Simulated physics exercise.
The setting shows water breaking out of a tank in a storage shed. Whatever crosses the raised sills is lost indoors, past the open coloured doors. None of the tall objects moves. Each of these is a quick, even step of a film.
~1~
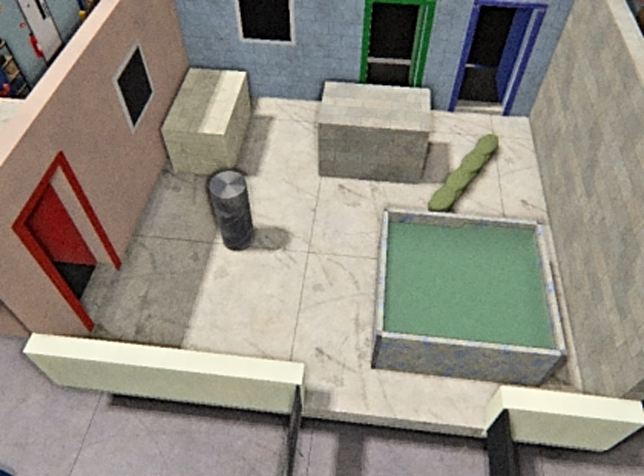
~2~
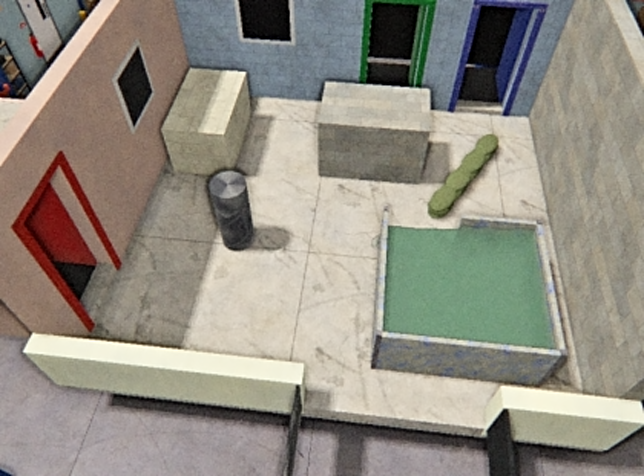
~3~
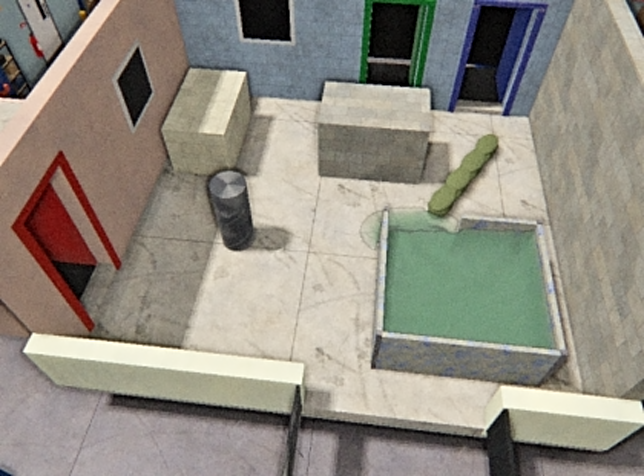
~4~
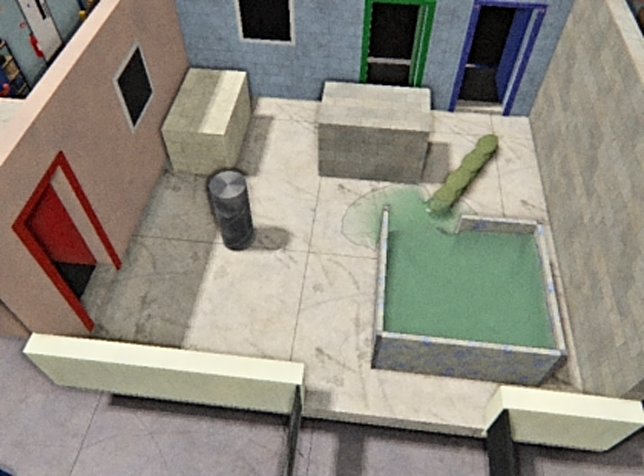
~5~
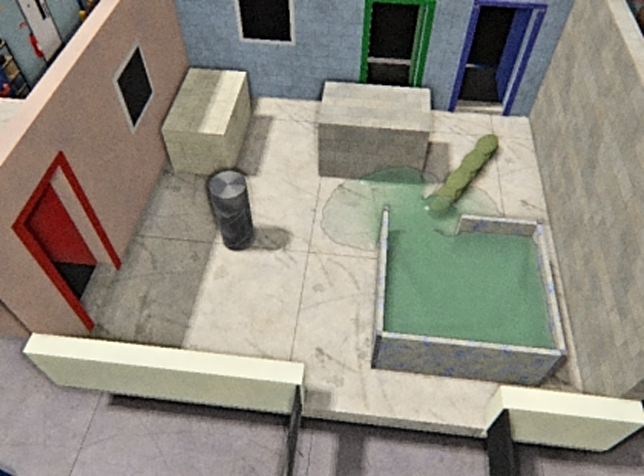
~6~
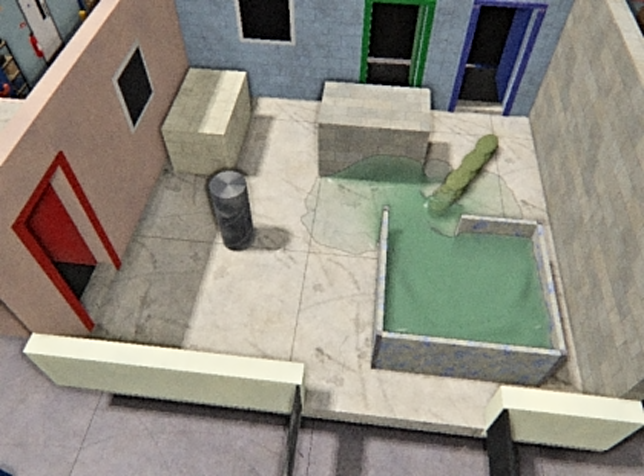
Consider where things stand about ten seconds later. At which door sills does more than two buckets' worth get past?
The green door passes more than two buckets; the red door passes two buckets or less; the blue door passes more than two buckets.
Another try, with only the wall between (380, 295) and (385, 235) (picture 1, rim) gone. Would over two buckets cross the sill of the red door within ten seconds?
The red one goes past it.
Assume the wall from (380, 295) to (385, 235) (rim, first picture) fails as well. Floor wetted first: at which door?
It would be the red-painted one.
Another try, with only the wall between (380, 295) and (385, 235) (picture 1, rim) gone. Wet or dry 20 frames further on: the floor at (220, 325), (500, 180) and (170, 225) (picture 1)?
Going through them, the first would be submerged, the next still bare and the last submerged.
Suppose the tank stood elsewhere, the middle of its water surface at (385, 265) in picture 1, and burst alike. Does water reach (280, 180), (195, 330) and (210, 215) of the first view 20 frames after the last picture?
Soaked, bone-dry, soaked.
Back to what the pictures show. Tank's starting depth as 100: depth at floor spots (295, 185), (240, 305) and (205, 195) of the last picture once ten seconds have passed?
First spot roughly 12 %, second 8 %, third 12 %.
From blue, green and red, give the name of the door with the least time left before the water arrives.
The blue-painted one.
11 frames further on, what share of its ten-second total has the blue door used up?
My estimate is close to 15 per cent.
A moment on, water covers 30 % of the floor; the green door not reached, the red door not reached, the blue door not reached.
Next, water covers 50 % of the floor; the green door wet at the sill, nothing in, the red door not reached, the blue door under two buckets in.
Then, water covers 75 % of the floor; the green door under two buckets in, the red door wet at the sill, nothing in, the blue door over two buckets in.
Later, water covers 90 % of the floor; the green door over two buckets in, the red door wet at the sill, nothing in, the blue door far over two buckets in.
In the end, water covers 95 % of the floor; the green door far over two buckets in, the red door wet at the sill, nothing in, the blue door far over two buckets in.
